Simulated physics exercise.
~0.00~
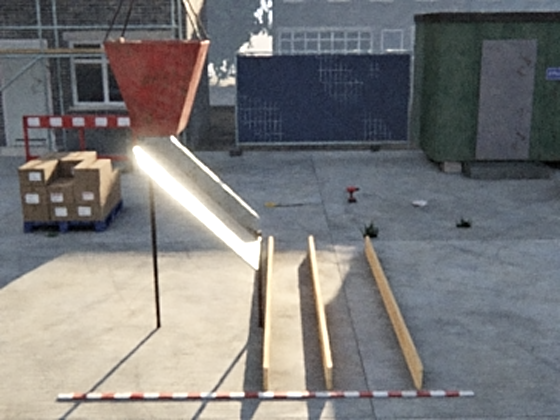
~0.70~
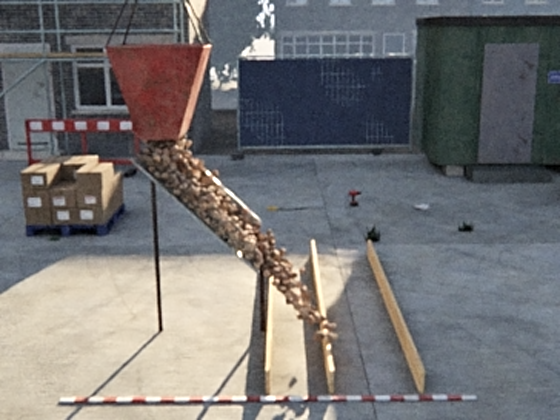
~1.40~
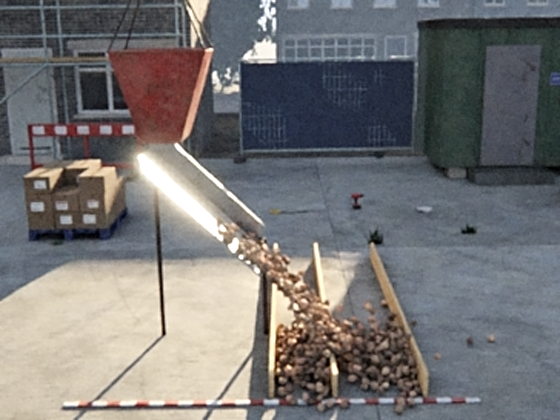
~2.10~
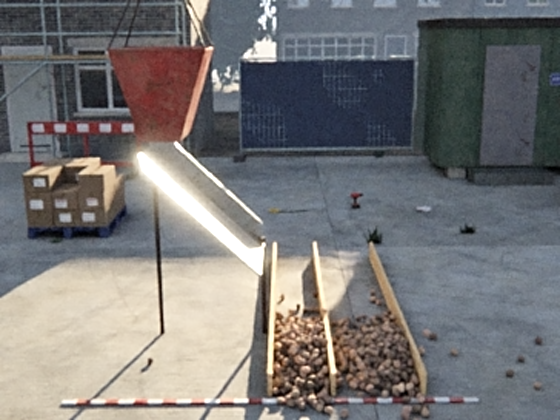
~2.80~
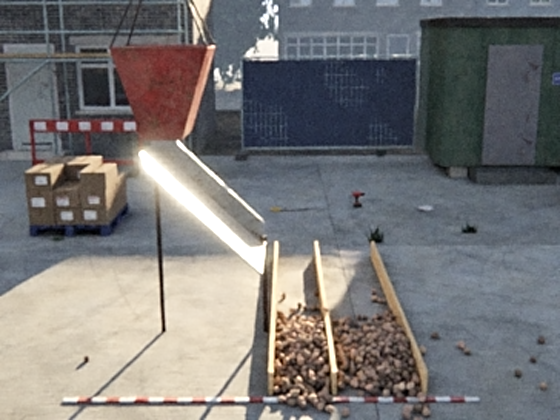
A load of brown stones poured from a hanging red hopper, slid down a sloping steel chute and tumbled between wooden planks on the concrete, ending up spread about evenly across the left and right bays, with a few strays scattered farther right.
